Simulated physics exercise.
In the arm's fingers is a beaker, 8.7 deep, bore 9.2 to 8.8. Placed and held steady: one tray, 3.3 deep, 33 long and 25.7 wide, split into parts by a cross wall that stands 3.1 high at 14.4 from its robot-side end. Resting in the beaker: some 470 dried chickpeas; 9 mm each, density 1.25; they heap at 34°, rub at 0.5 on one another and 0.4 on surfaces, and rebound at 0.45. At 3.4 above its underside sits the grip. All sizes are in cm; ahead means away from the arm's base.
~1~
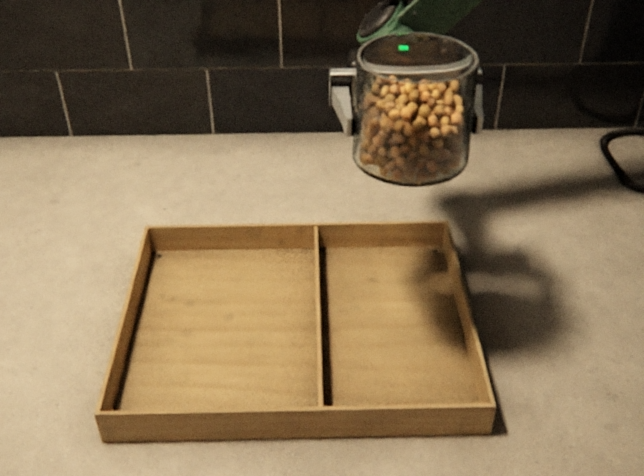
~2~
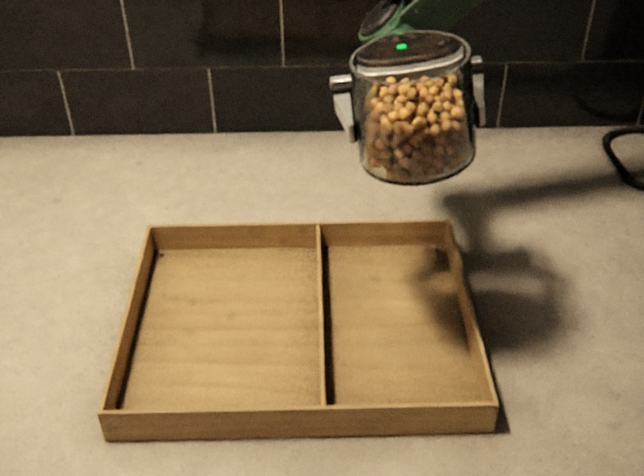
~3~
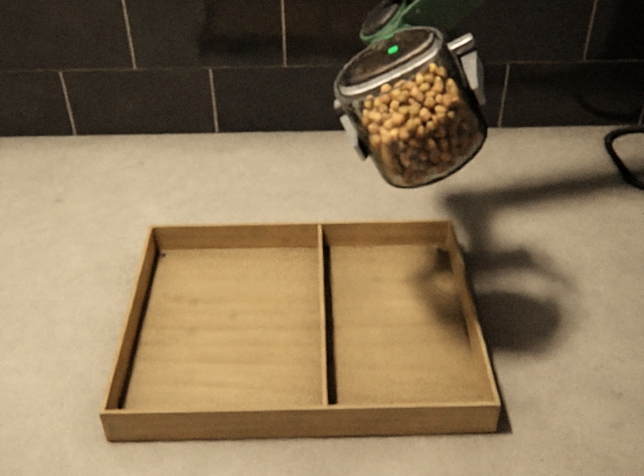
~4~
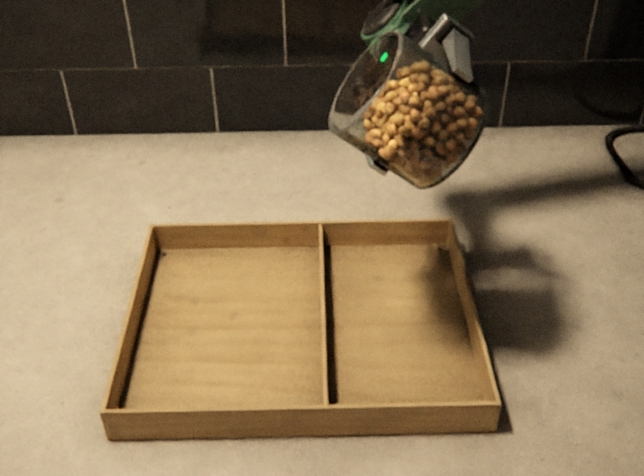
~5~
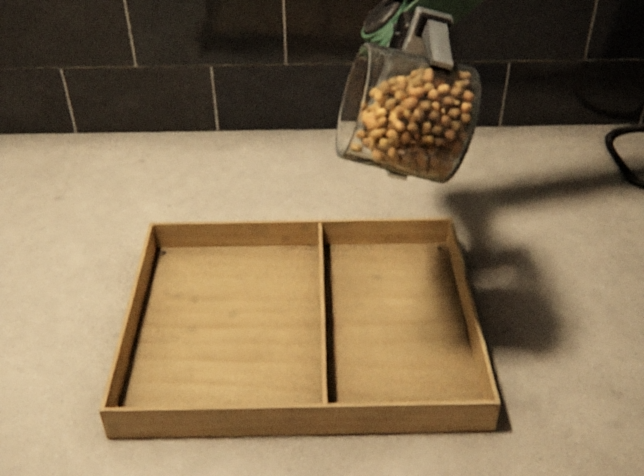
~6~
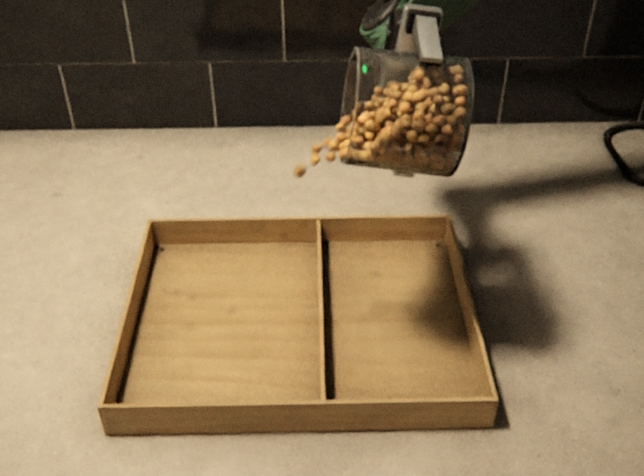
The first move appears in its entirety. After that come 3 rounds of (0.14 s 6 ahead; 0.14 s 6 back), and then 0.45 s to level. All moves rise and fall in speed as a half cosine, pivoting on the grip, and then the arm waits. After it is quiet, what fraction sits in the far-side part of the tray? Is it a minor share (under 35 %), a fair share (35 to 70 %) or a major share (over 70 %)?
It is a major share.
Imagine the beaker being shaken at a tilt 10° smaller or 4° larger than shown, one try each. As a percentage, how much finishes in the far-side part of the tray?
60 and 85 percent.
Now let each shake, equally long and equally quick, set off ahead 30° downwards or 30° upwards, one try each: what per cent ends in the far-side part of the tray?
55 and 95 %.
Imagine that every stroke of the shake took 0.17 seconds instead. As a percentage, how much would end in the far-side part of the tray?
It would be some 65 %.
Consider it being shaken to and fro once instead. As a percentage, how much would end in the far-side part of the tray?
It would come to around 55 %.
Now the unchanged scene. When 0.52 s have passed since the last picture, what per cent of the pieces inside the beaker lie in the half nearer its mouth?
Mouth half: Close to 90 per cent.
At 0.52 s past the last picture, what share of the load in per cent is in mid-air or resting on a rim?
About 9 %.
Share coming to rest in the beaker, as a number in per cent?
Near 10 in a hundred.
Then, 0.52 s on, tilted 82° forward, highest piece 23 above the table; 259 in the far-side part, 150 in the beaker, 19 in the robot-side part, 1 on the table or floor, 43 in flight or on a rim.
Then, 1.03 s on, tilted 50° forward, highest piece 23 above the table; 371 in the far-side part, 53 in the beaker, 45 in the robot-side part, 2 on the table or floor, 1 in flight or on a rim.
Then, 1.49 s on, level, highest piece 24 above the table; 373 in the far-side part, 53 in the beaker, 44 in the robot-side part, 2 on the table or floor.
Then, 2.54 s on, level, highest piece 24 above the table; 373 in the far-side part, 53 in the beaker, 44 in the robot-side part, 2 on the table or floor.
In the end, 373 in the far-side part, 53 in the beaker, 44 in the robot-side part, 2 on the table or floor. That is 79 % in the far-side part of the tray.
